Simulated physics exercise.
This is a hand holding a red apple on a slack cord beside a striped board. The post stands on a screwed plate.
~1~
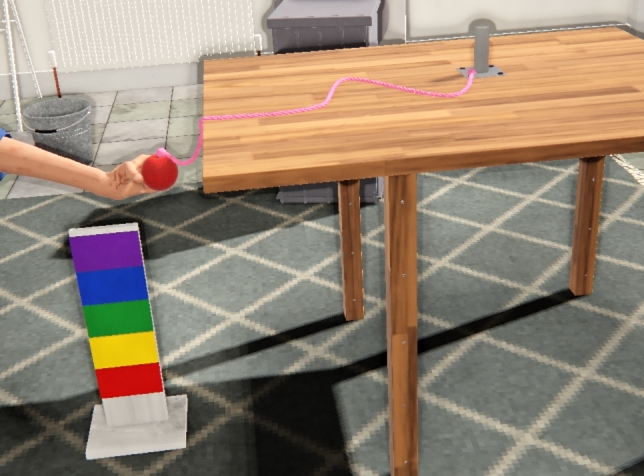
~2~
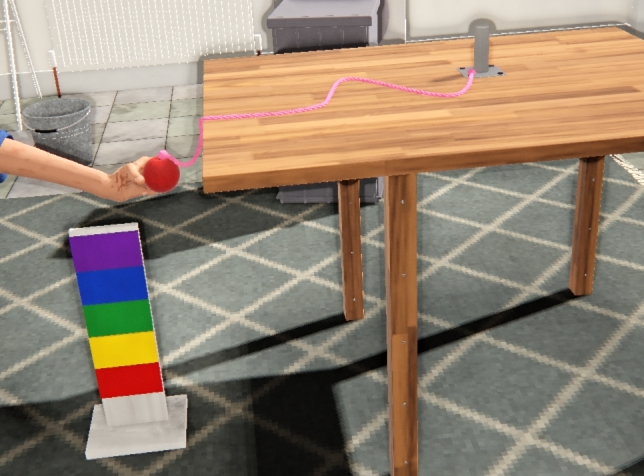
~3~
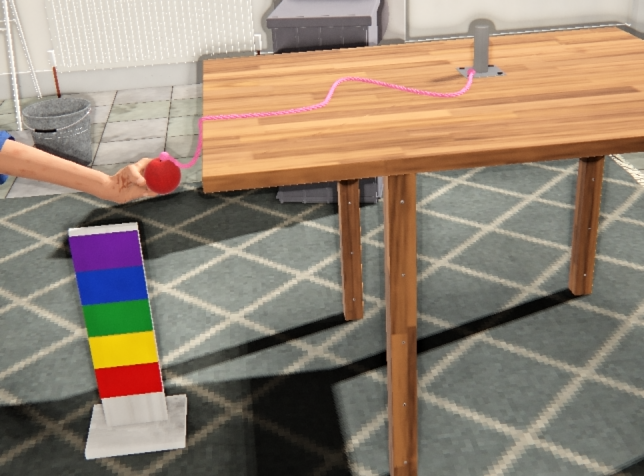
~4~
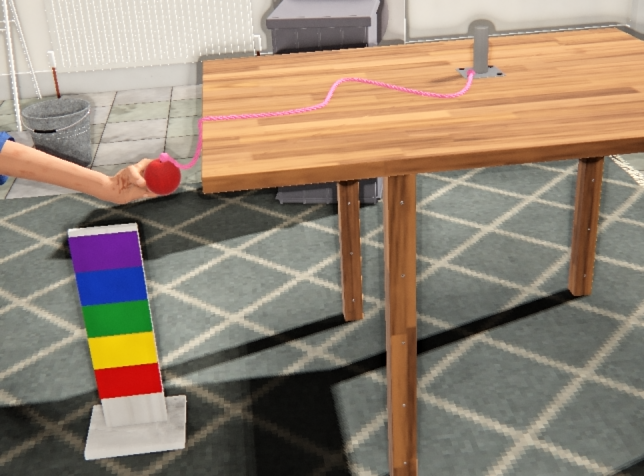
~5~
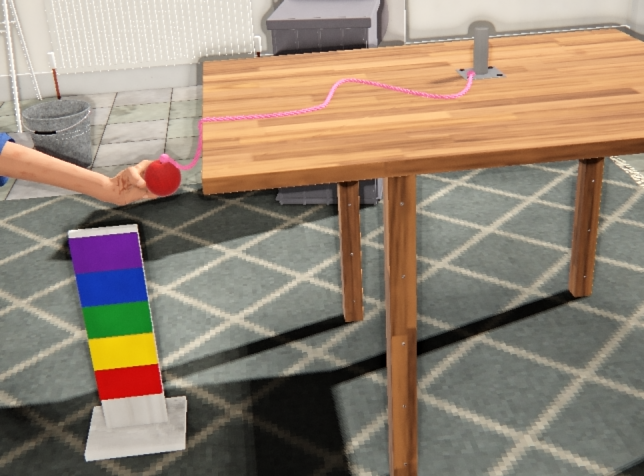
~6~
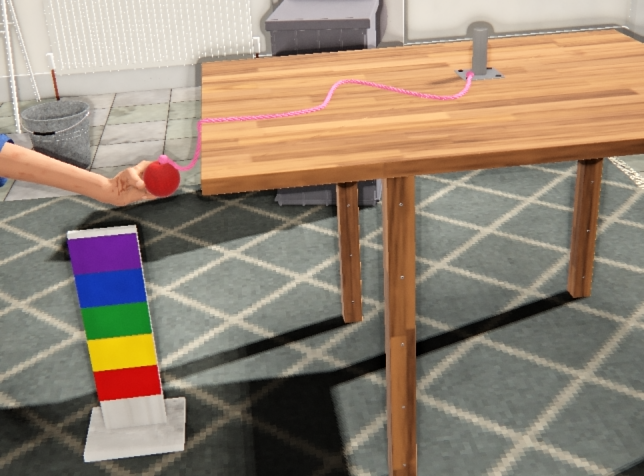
In the video, a hand at the left holds a red ball-like object on a slack pink cord that runs across a wooden table to a gray post, above a board striped in rainbow colors, and everything stays almost still.
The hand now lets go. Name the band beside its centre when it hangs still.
The yellow one.
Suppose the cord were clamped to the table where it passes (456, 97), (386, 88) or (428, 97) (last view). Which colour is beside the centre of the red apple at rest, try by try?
One after the other, green; blue; green.
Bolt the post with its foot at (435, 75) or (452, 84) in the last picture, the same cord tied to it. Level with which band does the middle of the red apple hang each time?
Taking them in turn: Red; red.
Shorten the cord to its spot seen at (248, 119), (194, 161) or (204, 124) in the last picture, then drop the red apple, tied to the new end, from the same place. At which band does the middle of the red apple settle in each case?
In that order: Purple; green; blue.
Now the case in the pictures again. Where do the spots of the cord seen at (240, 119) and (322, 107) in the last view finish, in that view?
They go to (217, 220) and to (204, 141).
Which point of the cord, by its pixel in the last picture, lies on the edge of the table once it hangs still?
Near (327, 100).
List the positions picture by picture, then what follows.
In the first picture, red apple (160, 172); purple (106, 252); blue (112, 287); green (118, 319); yellow (124, 351); red (130, 381).
In the second picture, red apple (162, 174); cord through (469, 84) (410, 91) (341, 81) (320, 106) (228, 118).
In the third picture, red apple (162, 176).
In the fourth picture, red apple (163, 177); cord through (468, 85) (410, 91) (341, 81) (319, 107) (227, 118).
In the fifth picture, red apple (163, 178).
In the sixth picture, red apple (162, 179); cord through (467, 87) (409, 93) (340, 83) (318, 109) (226, 120).
A little later, apple near (260, 320); level with yellow.
Next, apple near (203, 334); level with yellow.
When it is over, apple near (232, 330); level with yellow. The cord holds its middle at yellow.
